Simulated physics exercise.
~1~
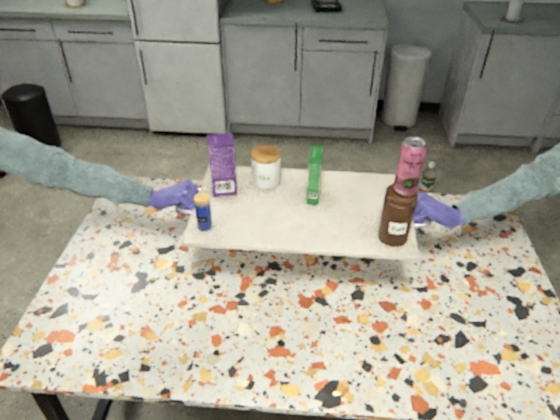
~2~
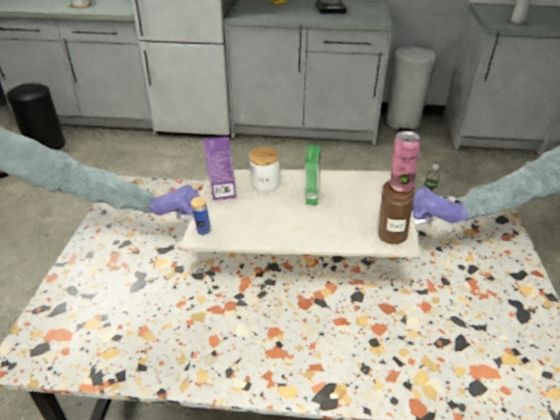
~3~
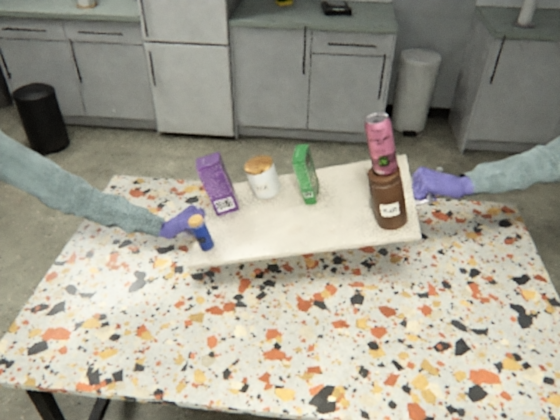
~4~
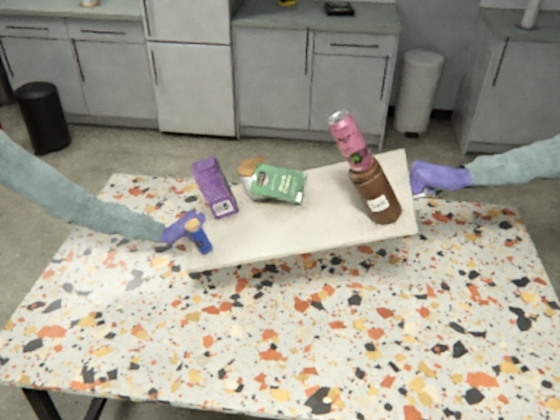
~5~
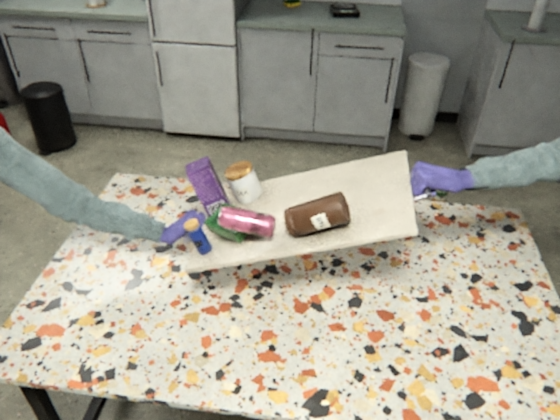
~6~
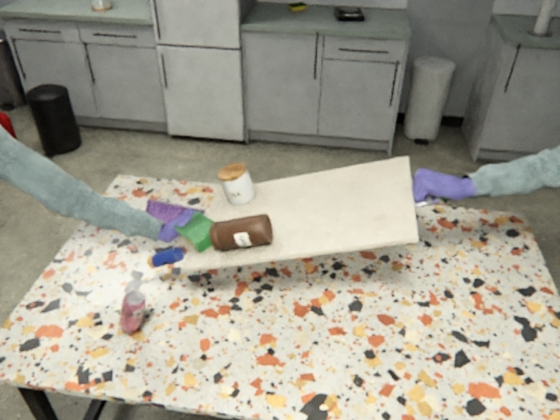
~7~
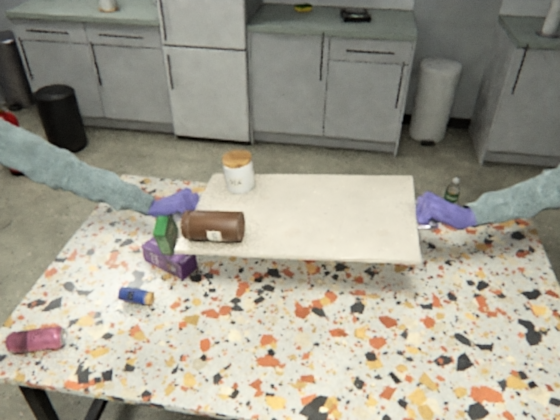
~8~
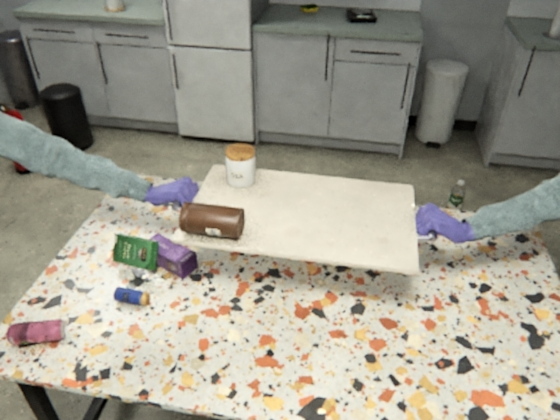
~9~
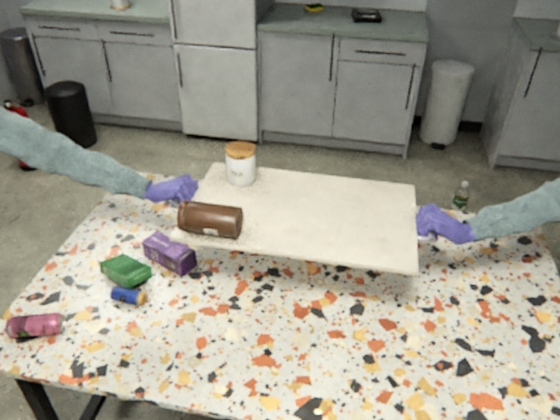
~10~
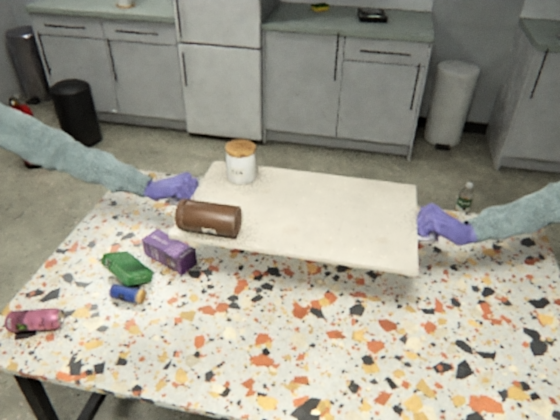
A white tray held by two purple-gloved hands tips down to the left, toppling the green packet, pink can and brown jar, then levels; the can, packet, purple carton and blue shaker end on the speckled table, while the brown jar lies beside the upright white jar on the tray.
